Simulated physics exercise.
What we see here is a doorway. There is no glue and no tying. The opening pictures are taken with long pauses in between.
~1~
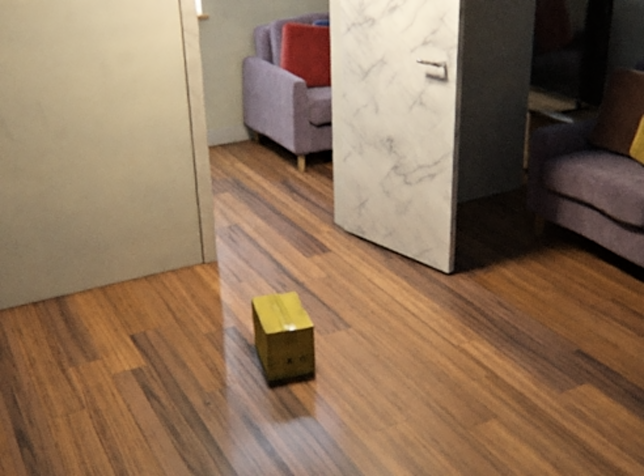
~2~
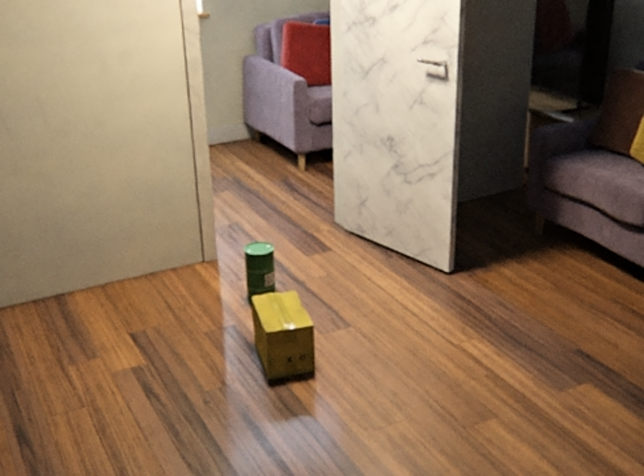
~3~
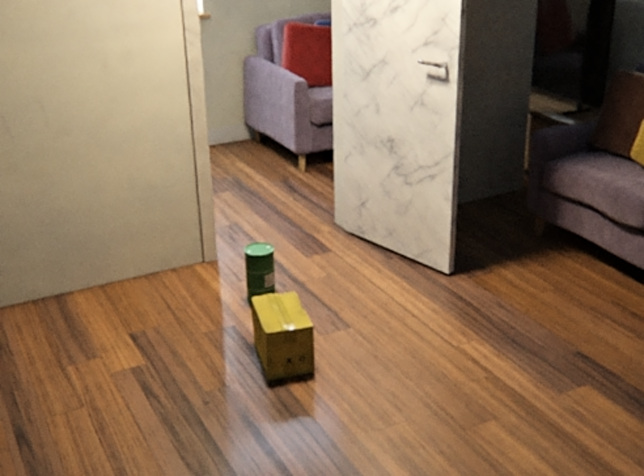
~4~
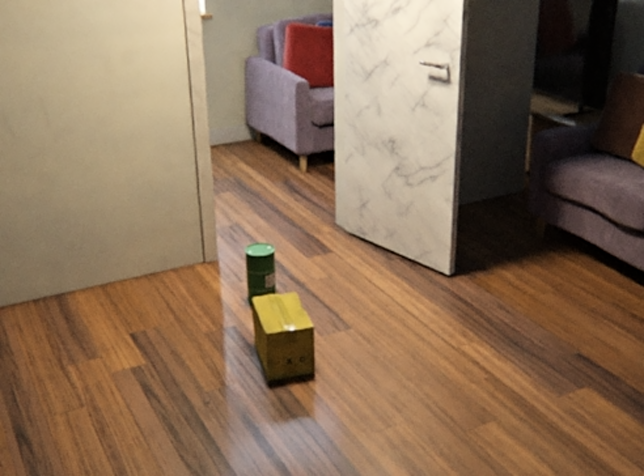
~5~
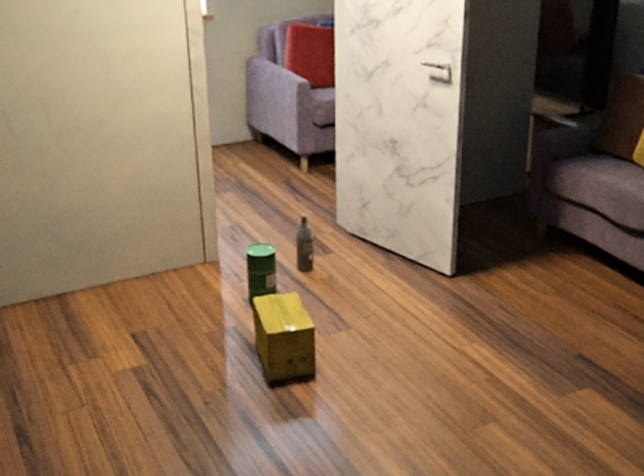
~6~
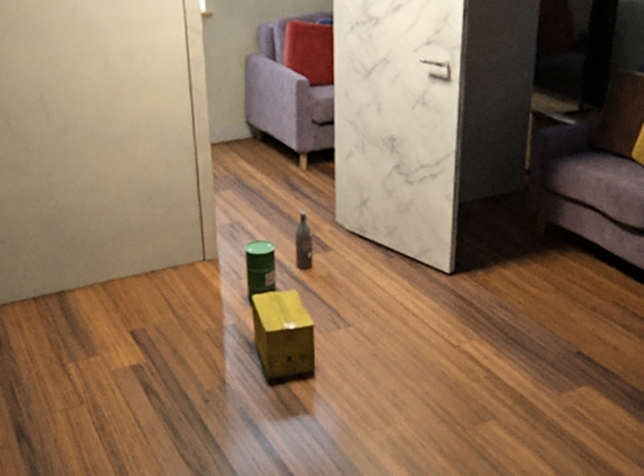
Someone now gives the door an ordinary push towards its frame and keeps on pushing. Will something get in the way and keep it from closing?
No. When it's pushed, the door meets no obstruction on the way.
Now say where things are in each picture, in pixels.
The first picture shows door wide open and still; yellow box (283, 334).
The second picture shows door wide open and still; yellow box (282, 333); green canister (261, 275).
The third picture shows door wide open and still; yellow box (282, 334); green canister (260, 276).
The fourth picture shows door wide open and still; yellow box (282, 335); green canister (261, 276).
The fifth picture shows door wide open and still; yellow box (283, 335); green canister (262, 276).
The sixth picture shows door wide open and still; grey bottle (304, 240); yellow box (282, 332).
Then, 1.20 s later than the last frame, open by 76°.
Then, 2.20 s later than the last frame, open by 37°; grey bottle moved about its own width near (294, 238).
Then, 2.60 s later than the last frame, open by 23°; grey bottle moved well along near (274, 233).
Then, 3.10 s later than the last frame, open by 6°; grey bottle moved well along near (255, 224).
When it is over, open by 0°; moved from the start, grey bottle; the other 2 as before. End places, in pixels of the last picture, grey bottle near (250, 220).
